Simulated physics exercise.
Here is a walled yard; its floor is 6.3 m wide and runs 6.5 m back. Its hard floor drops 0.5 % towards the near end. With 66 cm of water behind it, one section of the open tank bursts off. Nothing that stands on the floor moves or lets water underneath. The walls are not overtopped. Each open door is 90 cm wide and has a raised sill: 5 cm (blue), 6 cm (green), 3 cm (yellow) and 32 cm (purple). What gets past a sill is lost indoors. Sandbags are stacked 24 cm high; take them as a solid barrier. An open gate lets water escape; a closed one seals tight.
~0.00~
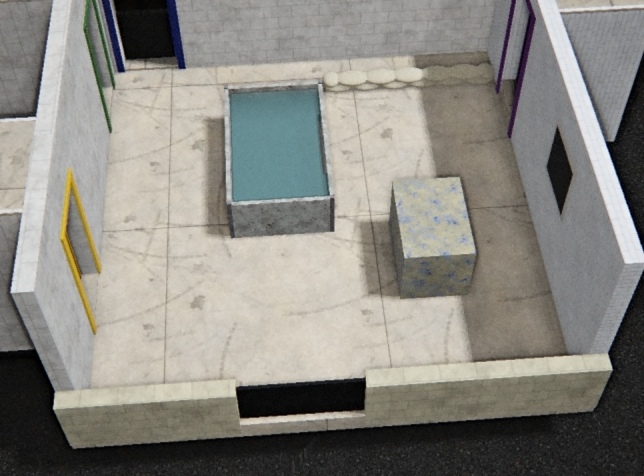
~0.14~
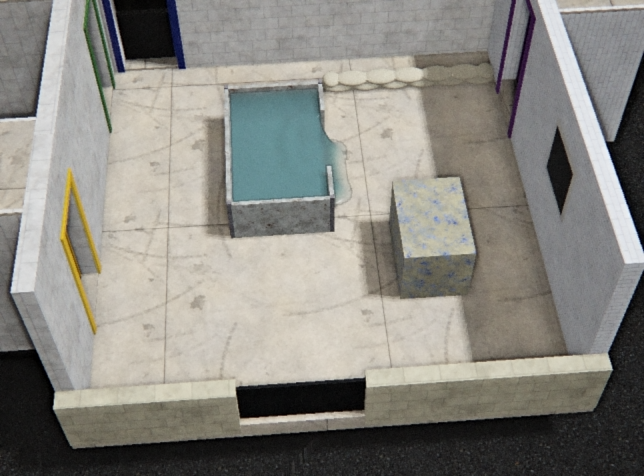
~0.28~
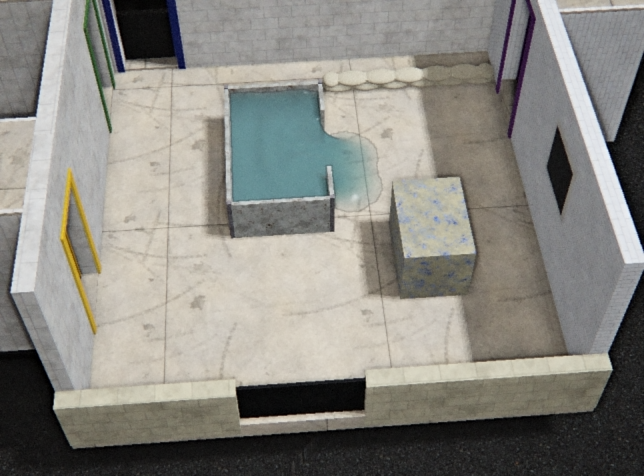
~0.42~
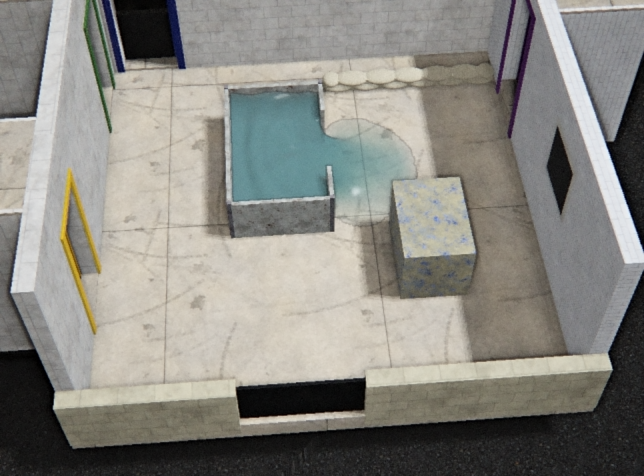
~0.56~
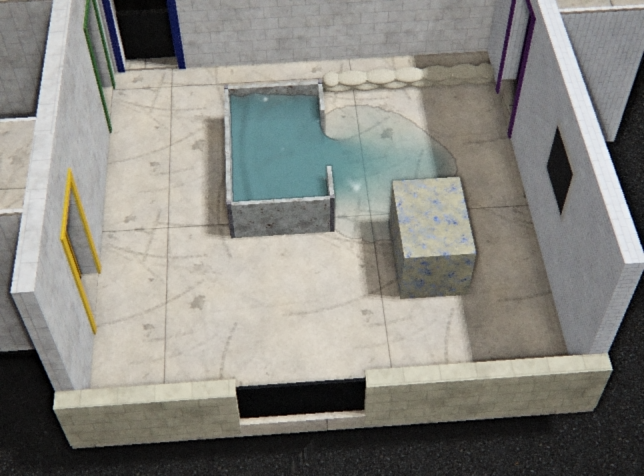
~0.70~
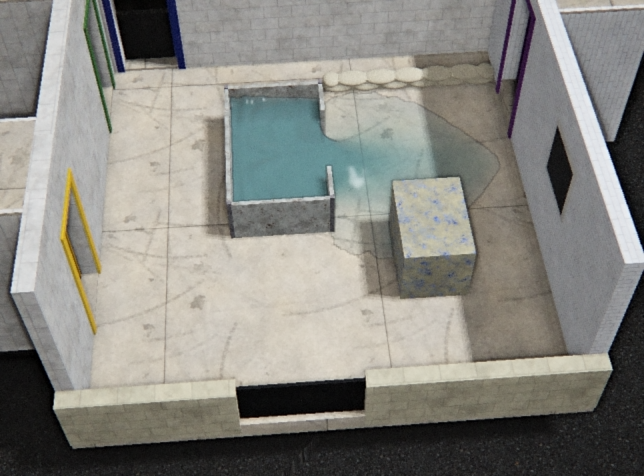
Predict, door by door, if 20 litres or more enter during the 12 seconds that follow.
Door by door: At the blue door it stays under the limit; at the green door it stays under the limit; at the yellow door it exceeds the limit; at the purple door it keeps below the limit.
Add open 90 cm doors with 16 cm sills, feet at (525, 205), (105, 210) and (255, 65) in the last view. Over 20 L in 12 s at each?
In that order: Above, under, not over.
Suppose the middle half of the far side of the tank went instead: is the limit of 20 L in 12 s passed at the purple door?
Against that limit: Purple not over.
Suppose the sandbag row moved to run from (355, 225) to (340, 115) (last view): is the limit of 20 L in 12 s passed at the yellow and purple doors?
Against that limit: Yellow not over, purple under.
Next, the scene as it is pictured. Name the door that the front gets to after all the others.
It is the yellow one.
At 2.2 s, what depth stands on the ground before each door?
In cm: Blue 0, green 0, yellow 0, purple 29.
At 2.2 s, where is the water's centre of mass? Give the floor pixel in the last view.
Near (376, 170).
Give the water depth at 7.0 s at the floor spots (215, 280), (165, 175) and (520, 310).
About 2, 0 and 10 cm.
After 1.4 s water covers 25 % of the floor and is deepest (36 cm) near (526, 205); blue door not reached, green door not reached, yellow door not reached, purple door 26 cm at the sill, 0 L in.
After 2.2 s water covers 30 % of the floor and is deepest (32 cm) near (486, 96); blue door not reached, green door not reached, yellow door not reached, purple door 29 cm at the sill, 0 L in.
After 3.5 s water covers 40 % of the floor and is deepest (21 cm) near (447, 173); blue door not reached, green door not reached, yellow door not reached, purple door 19 cm at the sill, 1 L in.
After 7.0 s water covers 80 % of the floor and is deepest (14 cm) near (560, 385); blue door 5 cm at the sill, 0 L in, green door 8 cm at the sill, 1 L in, yellow door 2 cm at the sill, 0 L in, purple door 11 cm at the sill, 1 L in.
After 12.0 s water covers 95 % of the floor and is deepest (10 cm) near (103, 417); blue door 4 cm at the sill, 4 L in, green door 5 cm at the sill, 6 L in, yellow door 7 cm at the sill, 41 L in, purple door 5 cm at the sill, 1 L in.
